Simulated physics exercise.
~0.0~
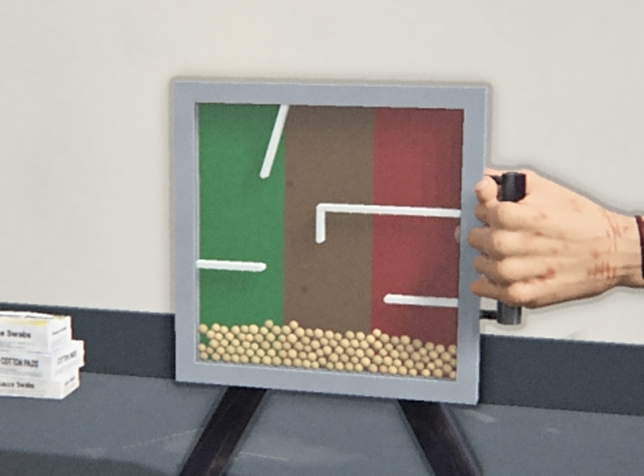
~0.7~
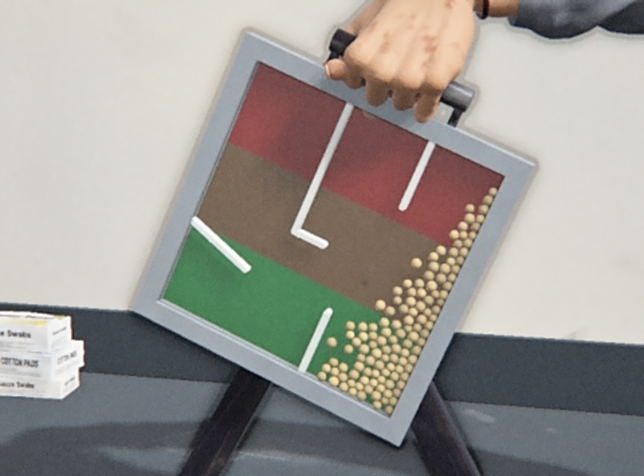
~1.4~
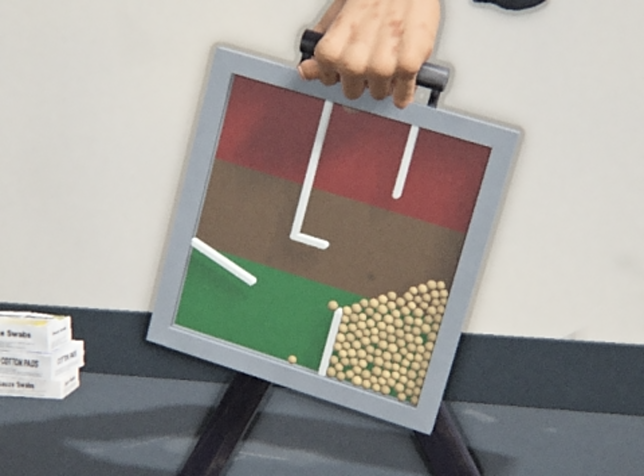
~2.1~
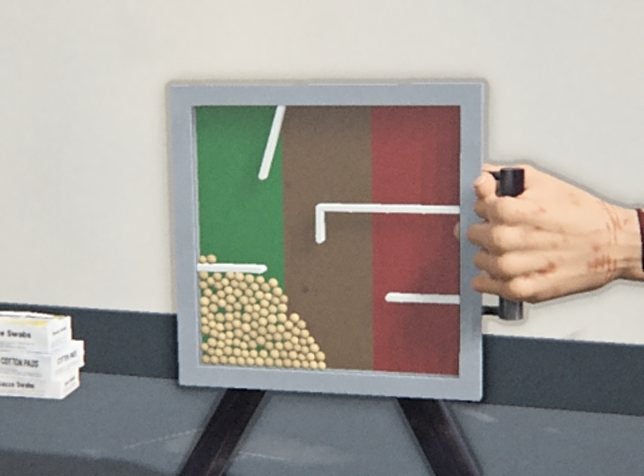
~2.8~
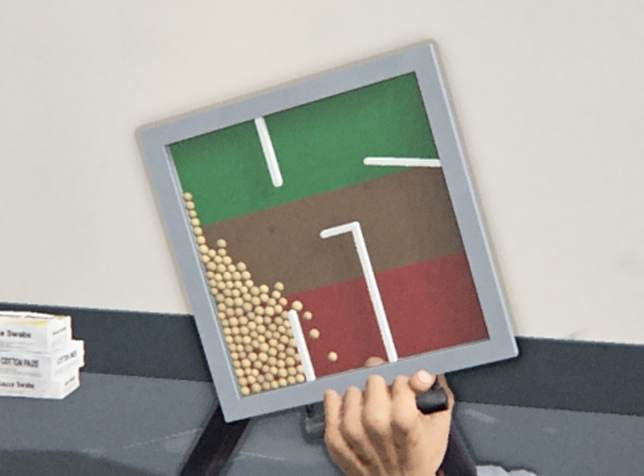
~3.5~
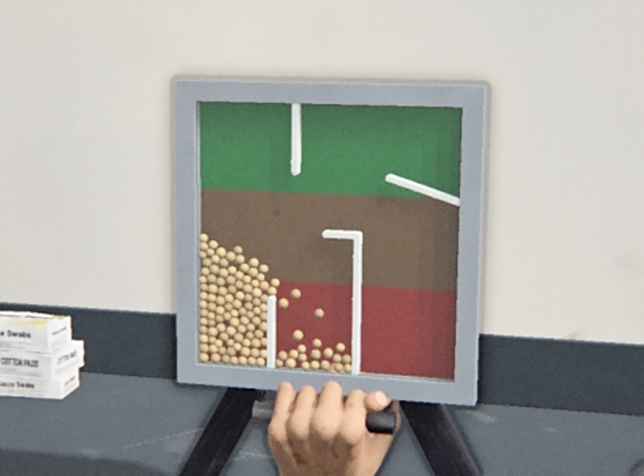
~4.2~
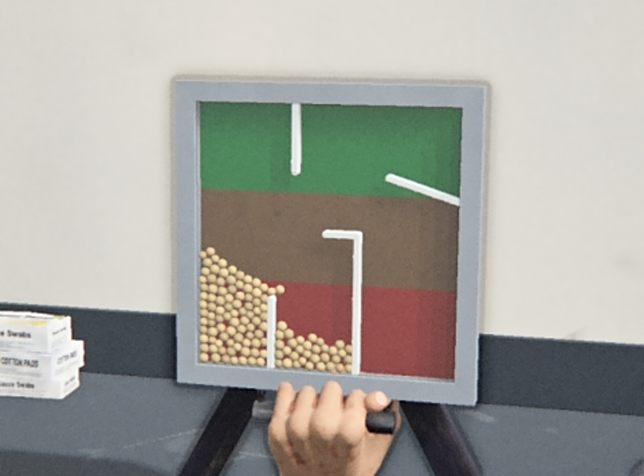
The box, turned by hand one way then the other, ends with beads mostly on red.
